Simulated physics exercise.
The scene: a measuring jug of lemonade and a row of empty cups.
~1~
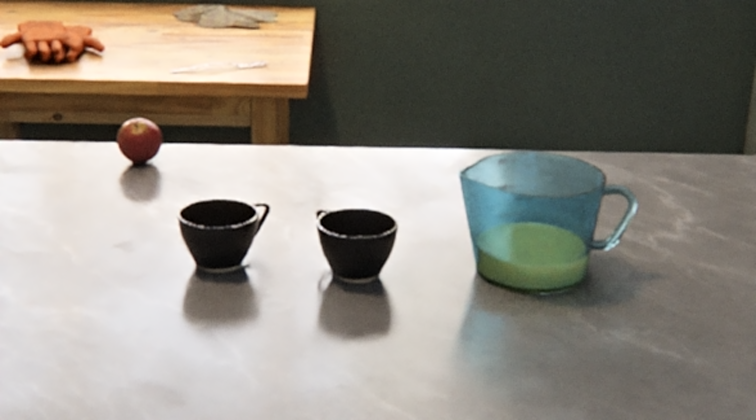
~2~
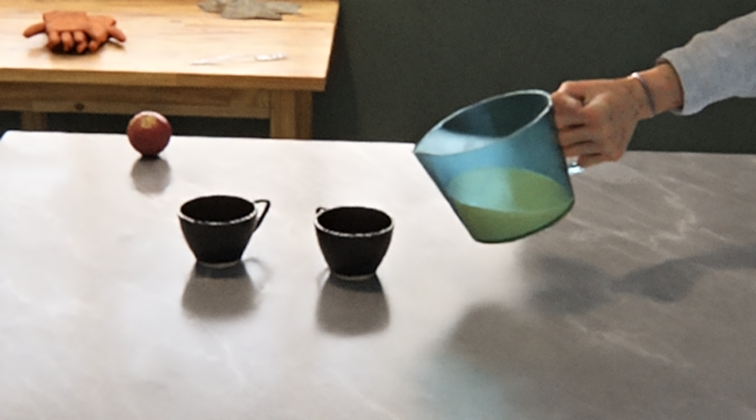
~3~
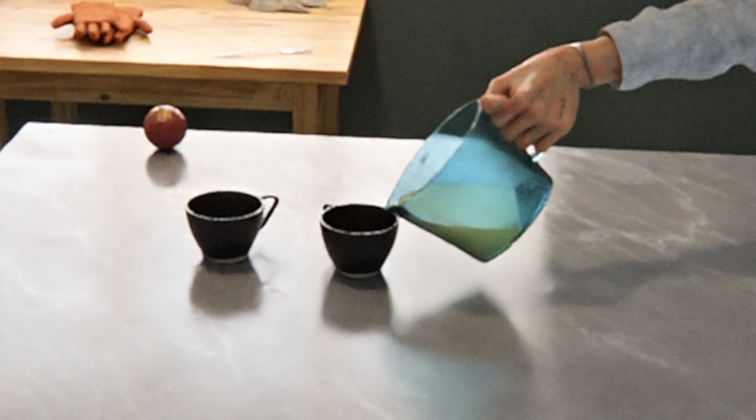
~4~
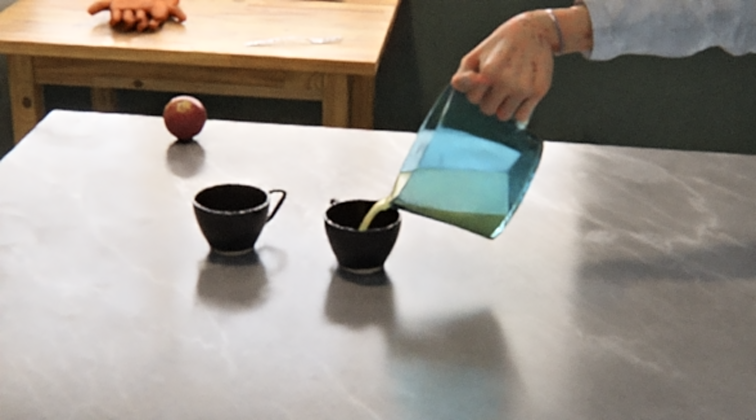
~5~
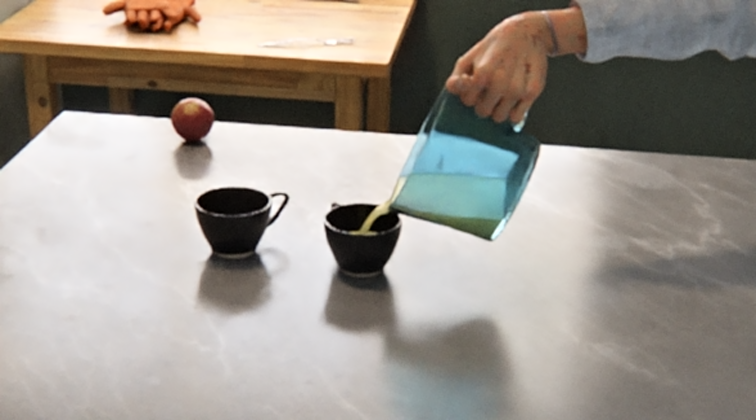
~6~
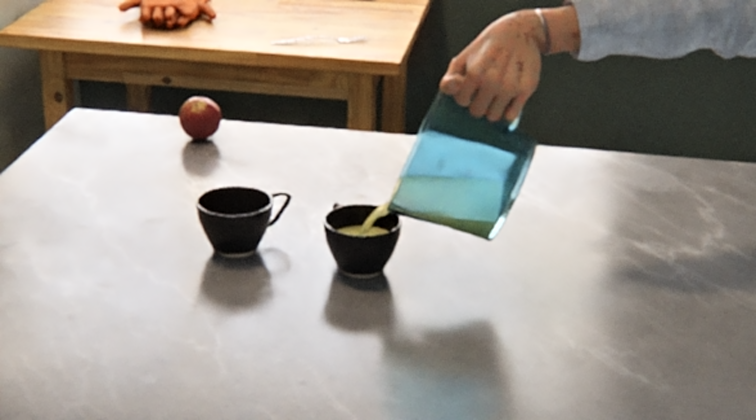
At the start, a blue measuring jug of greenish-yellow lemonade stands right of two black cups on a grey table. A hand lifts the jug by its handle, moves it left and tilts it over the nearer cup. Lemonade streams out and the level in that cup rises, while the left cup stays untouched.
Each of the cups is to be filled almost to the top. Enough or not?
The lemonade falls short.
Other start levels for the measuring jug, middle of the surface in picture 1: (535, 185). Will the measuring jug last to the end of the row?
Verdict: Enough.
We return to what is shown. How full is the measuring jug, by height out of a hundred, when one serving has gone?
About 10 per cent.
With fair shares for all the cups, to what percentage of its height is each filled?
Close to 70 %.
Shortly, the first is about three quarters full.
Then, the first is done and the measuring jug has about a third of its load.
At the finish, the measuring jug is empty with one filled and the next at about half of a serving.
